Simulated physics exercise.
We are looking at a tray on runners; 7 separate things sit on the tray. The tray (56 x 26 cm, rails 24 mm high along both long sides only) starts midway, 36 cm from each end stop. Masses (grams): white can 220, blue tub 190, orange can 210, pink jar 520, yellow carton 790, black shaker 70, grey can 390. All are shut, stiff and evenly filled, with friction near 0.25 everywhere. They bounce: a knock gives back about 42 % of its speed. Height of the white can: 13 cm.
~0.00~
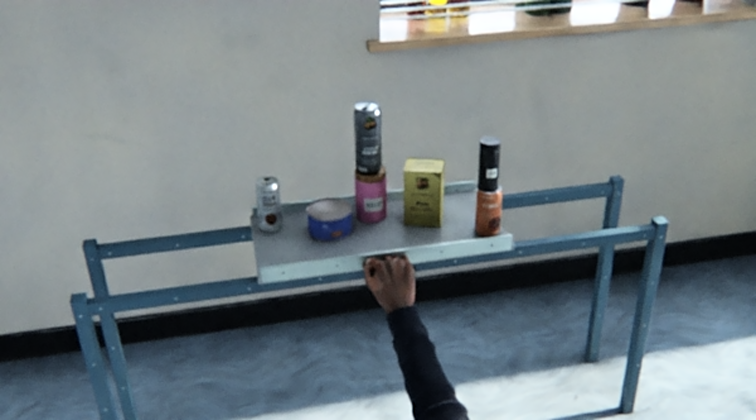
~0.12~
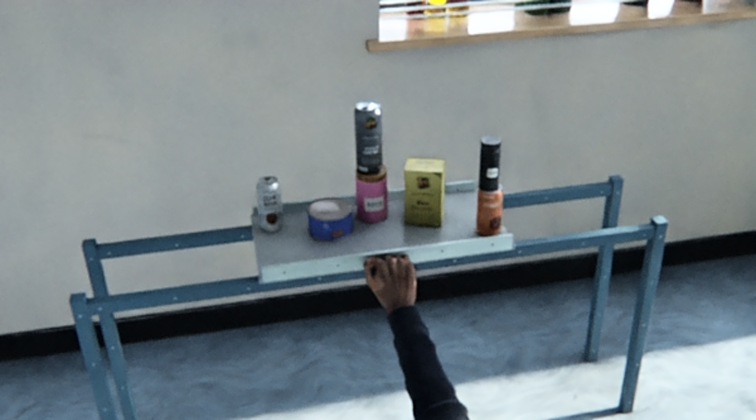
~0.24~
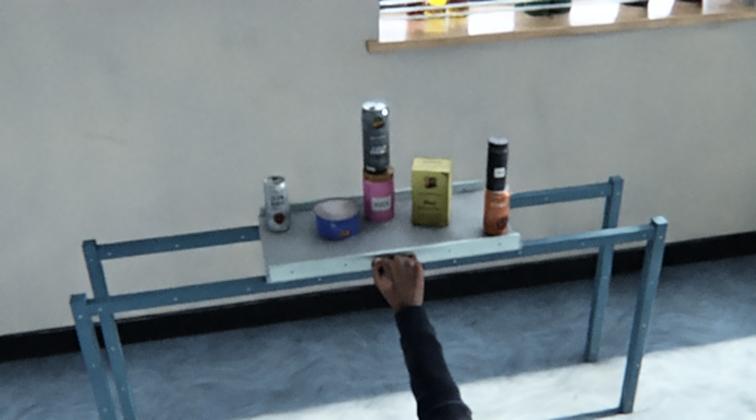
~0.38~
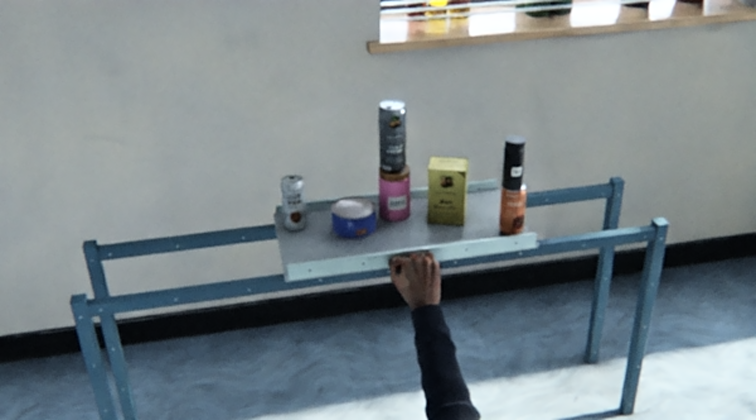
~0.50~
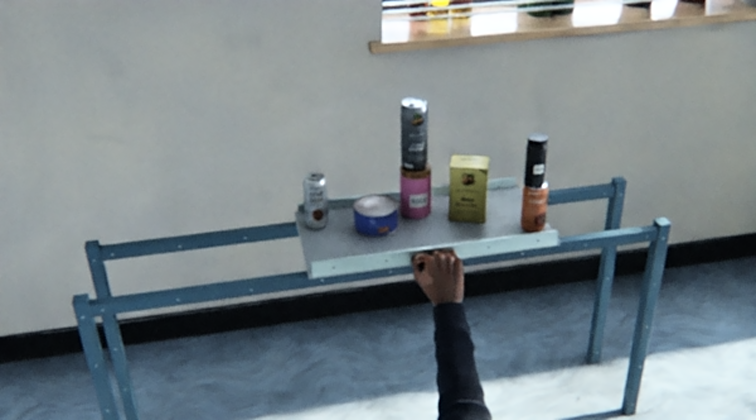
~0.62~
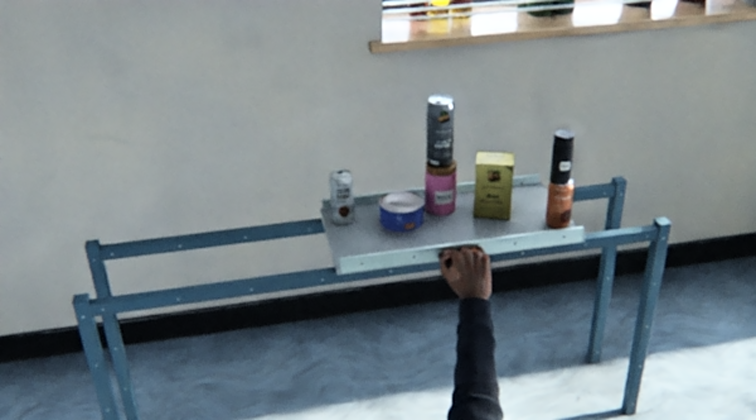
On a blue metal frame by a pale wall, a hand gripped the front of a tray of cans, a tub and a yellow carton, paused briefly, then slid it steadily a short way right.
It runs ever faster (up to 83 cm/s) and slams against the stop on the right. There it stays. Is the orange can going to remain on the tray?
The orange can leaves the tray.
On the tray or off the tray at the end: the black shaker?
The black shaker finishes off the tray.
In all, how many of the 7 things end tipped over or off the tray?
That comes to 2.
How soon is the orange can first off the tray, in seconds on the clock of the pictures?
Near 1.0 s.
By 1.02 s, tray 36 cm right; orange can and black shaker now off the tray; grey can 8 cm from its spot; white can 8 cm from its spot.
By 1.12 s, tray 36 cm right; grey can 12 cm from its spot; yellow carton 12 cm from its spot; blue tub 12 cm from its spot.
By 1.22 s, tray 36 cm right; grey can 14 cm from its spot; yellow carton 13 cm from its spot; blue tub 13 cm from its spot.
When it is over (1.7 s), off the tray, orange can and black shaker; not toppled but over 5 cm from the start, white can, blue tub, pink jar, yellow carton and grey can.
